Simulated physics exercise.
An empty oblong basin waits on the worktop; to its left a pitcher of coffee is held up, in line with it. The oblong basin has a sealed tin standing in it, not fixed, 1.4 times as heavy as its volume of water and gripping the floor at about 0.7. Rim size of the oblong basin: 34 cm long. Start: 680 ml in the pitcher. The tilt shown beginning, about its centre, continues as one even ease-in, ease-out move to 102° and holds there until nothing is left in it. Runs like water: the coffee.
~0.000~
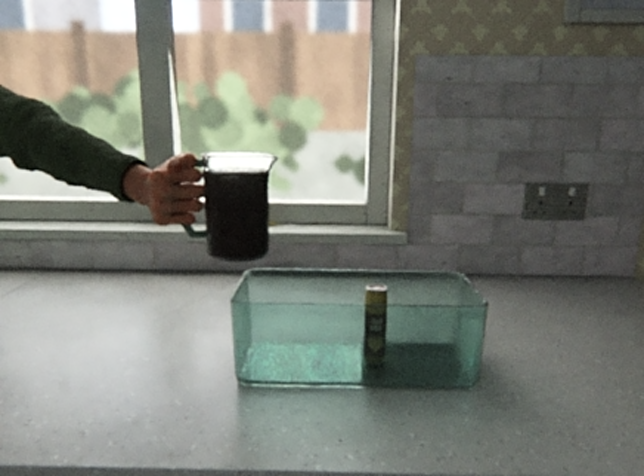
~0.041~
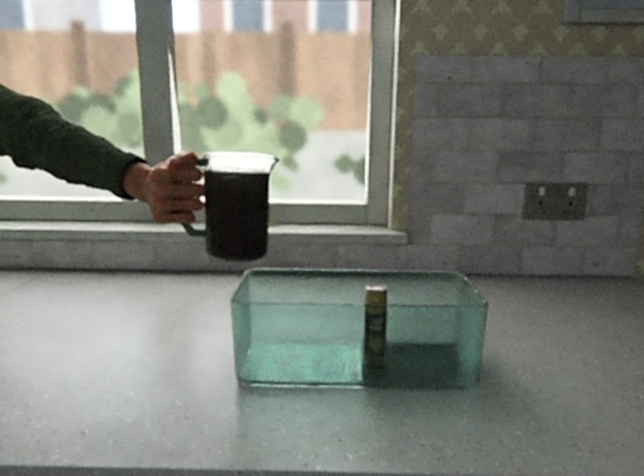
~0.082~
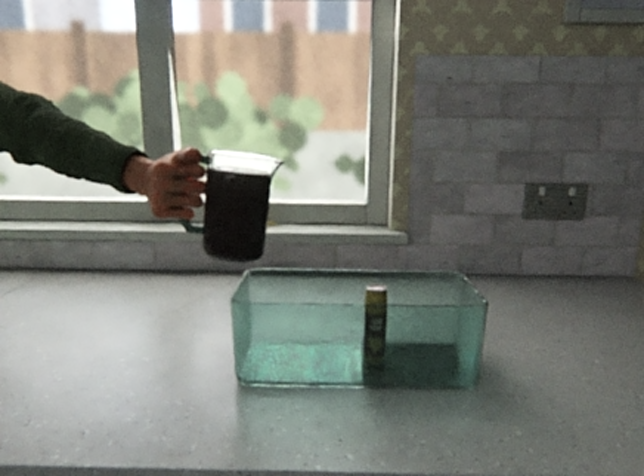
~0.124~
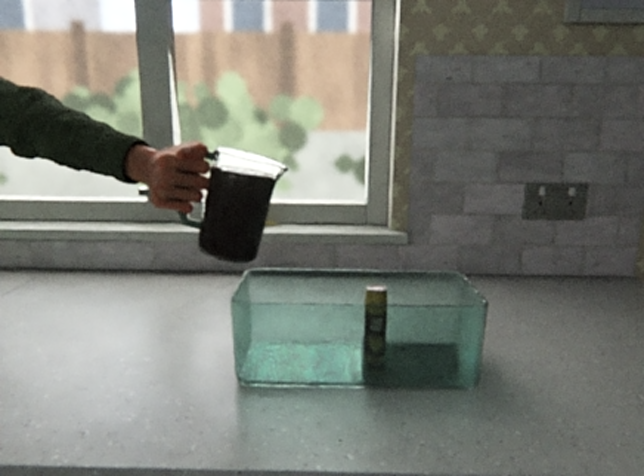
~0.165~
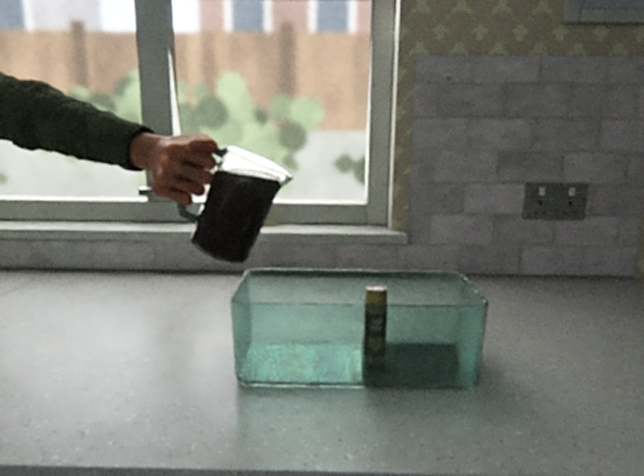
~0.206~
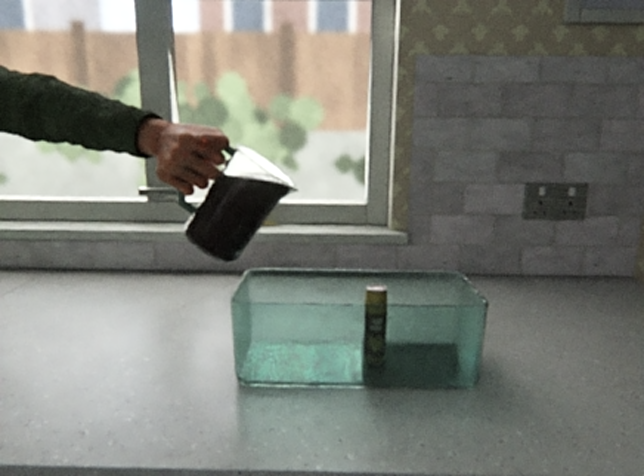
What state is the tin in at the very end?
It is left on its base.
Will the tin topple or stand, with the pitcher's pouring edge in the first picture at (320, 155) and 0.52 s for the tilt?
It tumbles.
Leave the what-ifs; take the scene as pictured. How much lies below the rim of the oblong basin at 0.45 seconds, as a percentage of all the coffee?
The basin holds roughly 14 in a hundred parts at that moment.
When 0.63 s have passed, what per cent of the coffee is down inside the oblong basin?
54 %, more or less.
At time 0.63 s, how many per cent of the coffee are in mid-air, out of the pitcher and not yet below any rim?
About 16 per cent.
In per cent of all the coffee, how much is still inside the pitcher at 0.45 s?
Around 68 percent.
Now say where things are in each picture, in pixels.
In the first frame, it leans 0°; its right rim is at (279, 156); the coffee meets the walls at (207, 169) and (269, 170); the oblong basin's rim runs from (239, 285) to (475, 289); the tin's top is at (377, 291).
In the second frame, it leans 2°; its right rim is at (280, 157); the coffee meets the walls at (208, 169) and (270, 171).
In the third frame, it leans 6°; its right rim is at (284, 161); the coffee meets the walls at (211, 167) and (271, 173).
In the fourth frame, it leans 14°; its right rim is at (289, 168); the coffee meets the walls at (214, 173) and (276, 175).
In the fifth frame, it leans 23°; its right rim is at (295, 178); the coffee meets the walls at (212, 187) and (282, 177).
In the sixth frame, it leans 35°; its right rim is at (299, 190); the coffee meets the walls at (207, 195) and (293, 184).
By 0.45 s the tilt is 98° and 67 per cent is still to pour; the tin stands where it began.
By 0.63 s the tilt is 102° and 29 per cent is still to pour; the tin stands where it began.
By 0.82 s the tilt is 102° and 9 per cent is still to pour; the tin stands where it began.
By 1.02 s the tilt is 102° and 2 per cent is still to pour; the tin stands where it began.
At rest the tin stands where it began.
